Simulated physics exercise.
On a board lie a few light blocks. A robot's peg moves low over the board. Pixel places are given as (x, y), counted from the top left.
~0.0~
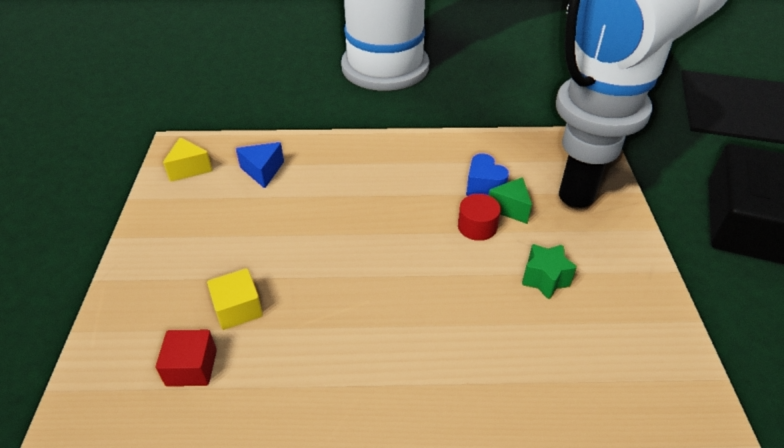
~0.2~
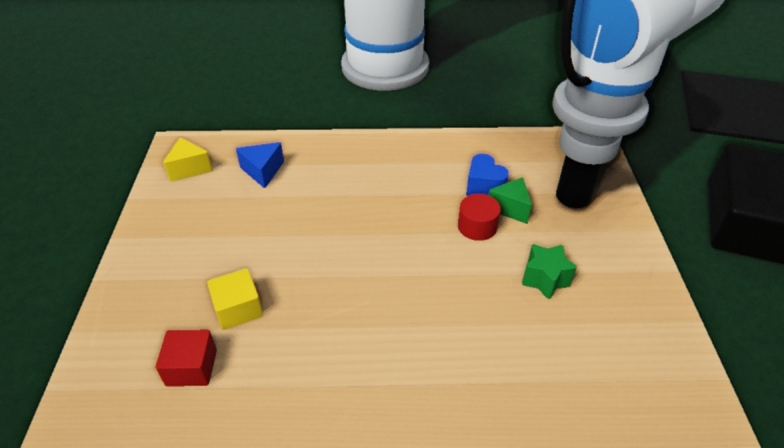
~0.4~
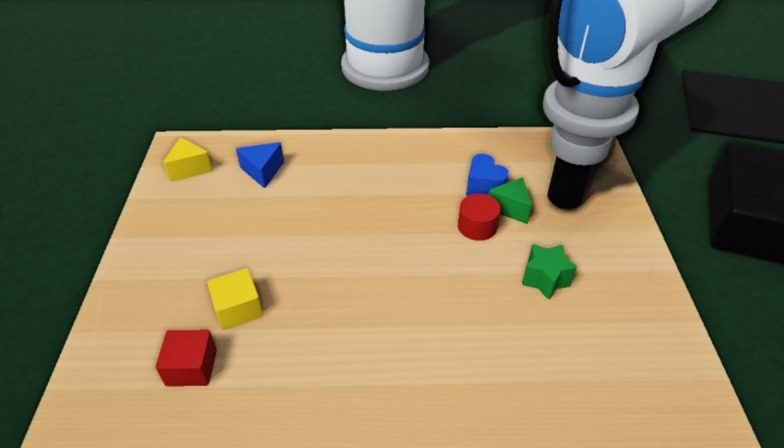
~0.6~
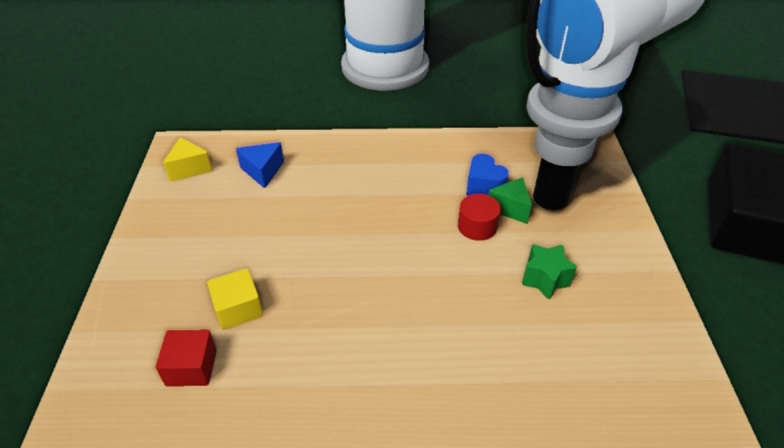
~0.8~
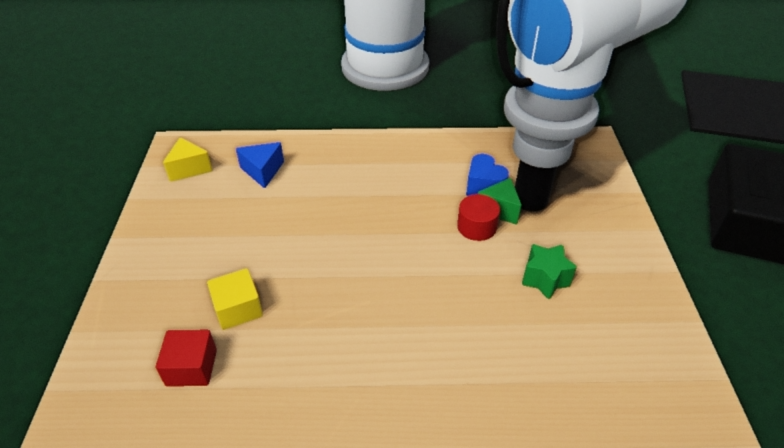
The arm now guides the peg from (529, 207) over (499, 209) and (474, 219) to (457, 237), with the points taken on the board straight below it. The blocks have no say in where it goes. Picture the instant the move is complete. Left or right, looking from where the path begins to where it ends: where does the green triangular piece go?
Taking start-to-end as forward, the block's sideways shift goes to the right.
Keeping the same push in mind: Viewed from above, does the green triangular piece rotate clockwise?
I believe so.
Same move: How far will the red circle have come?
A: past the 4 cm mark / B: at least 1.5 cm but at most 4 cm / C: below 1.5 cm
Correct choice: A.
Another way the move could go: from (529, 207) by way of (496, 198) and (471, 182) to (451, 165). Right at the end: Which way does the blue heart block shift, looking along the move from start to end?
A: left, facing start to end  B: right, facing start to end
I'll go with B - right, facing start to end.
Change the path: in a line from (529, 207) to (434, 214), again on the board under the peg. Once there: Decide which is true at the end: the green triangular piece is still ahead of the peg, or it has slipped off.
It will keep going ahead of the peg.
What follows on the original path. One third of the way, peg at (500, 202); red circle at (466, 212); blue heart block at (481, 165); green triangular piece at (471, 190).
Two thirds of the way, peg at (475, 212); red circle at (453, 220); blue heart block at (481, 165); green triangular piece at (444, 191).
At the end, peg at (458, 230); red circle at (432, 238); blue heart block at (481, 165); green triangular piece at (439, 192), turned 30° clockwise; green star block not moved.
